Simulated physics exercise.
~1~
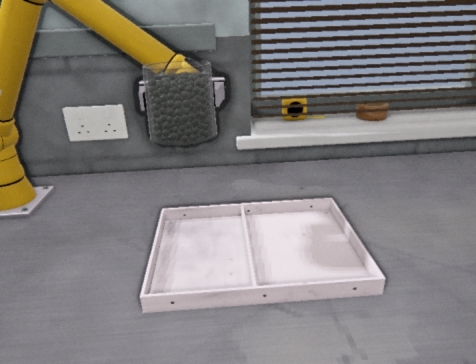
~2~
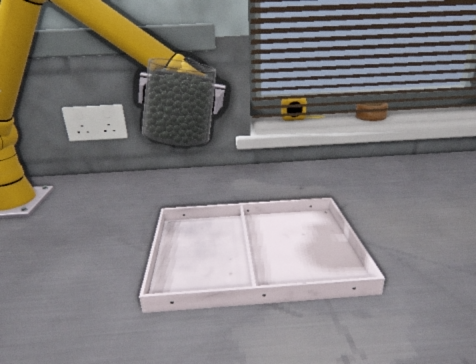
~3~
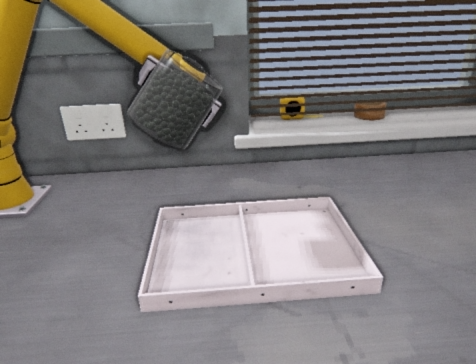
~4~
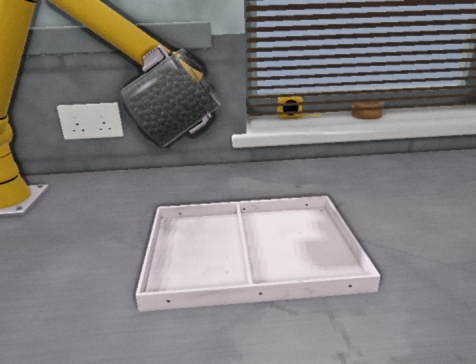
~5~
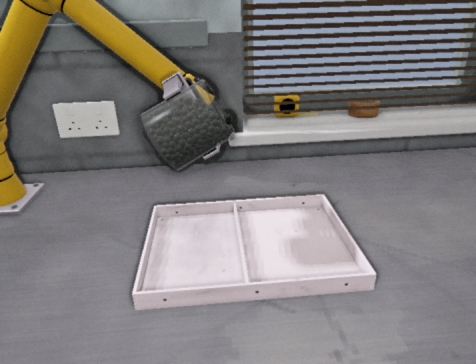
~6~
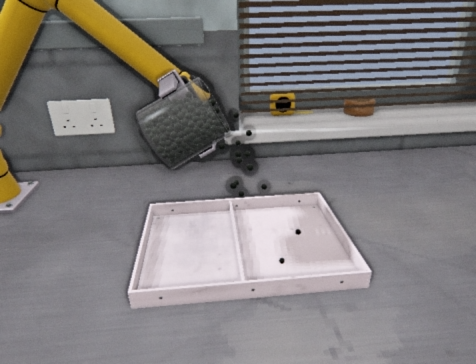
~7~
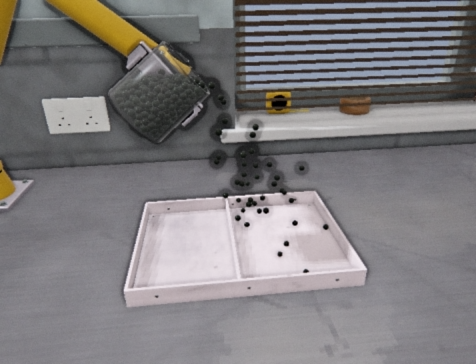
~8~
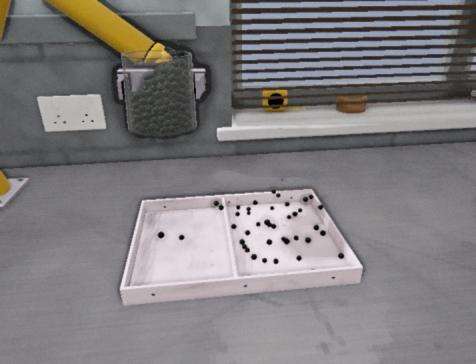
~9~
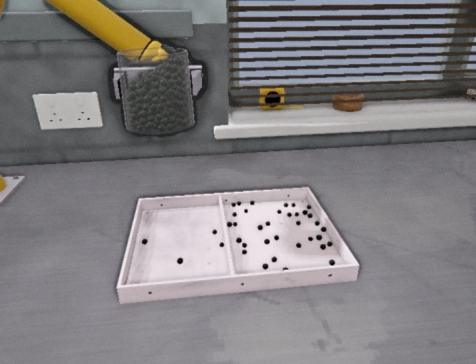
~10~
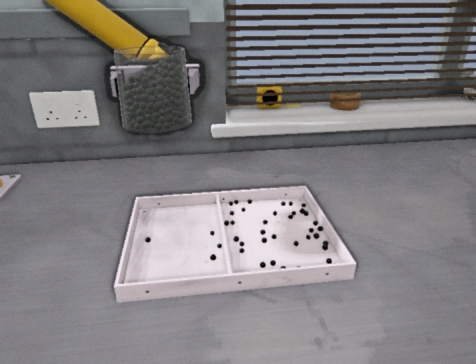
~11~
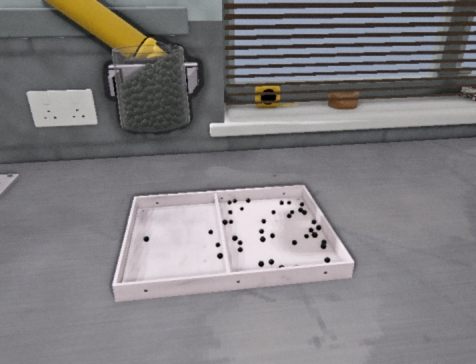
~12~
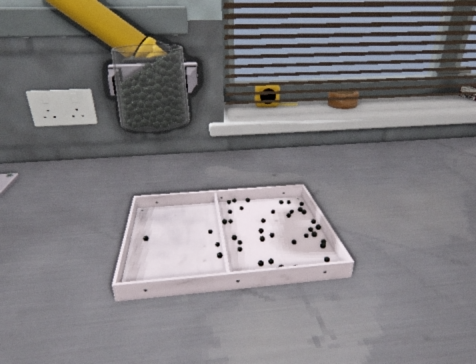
A yellow robot arm tips a tumbler, scattering some dark beads into a divided tray, then straightens it.
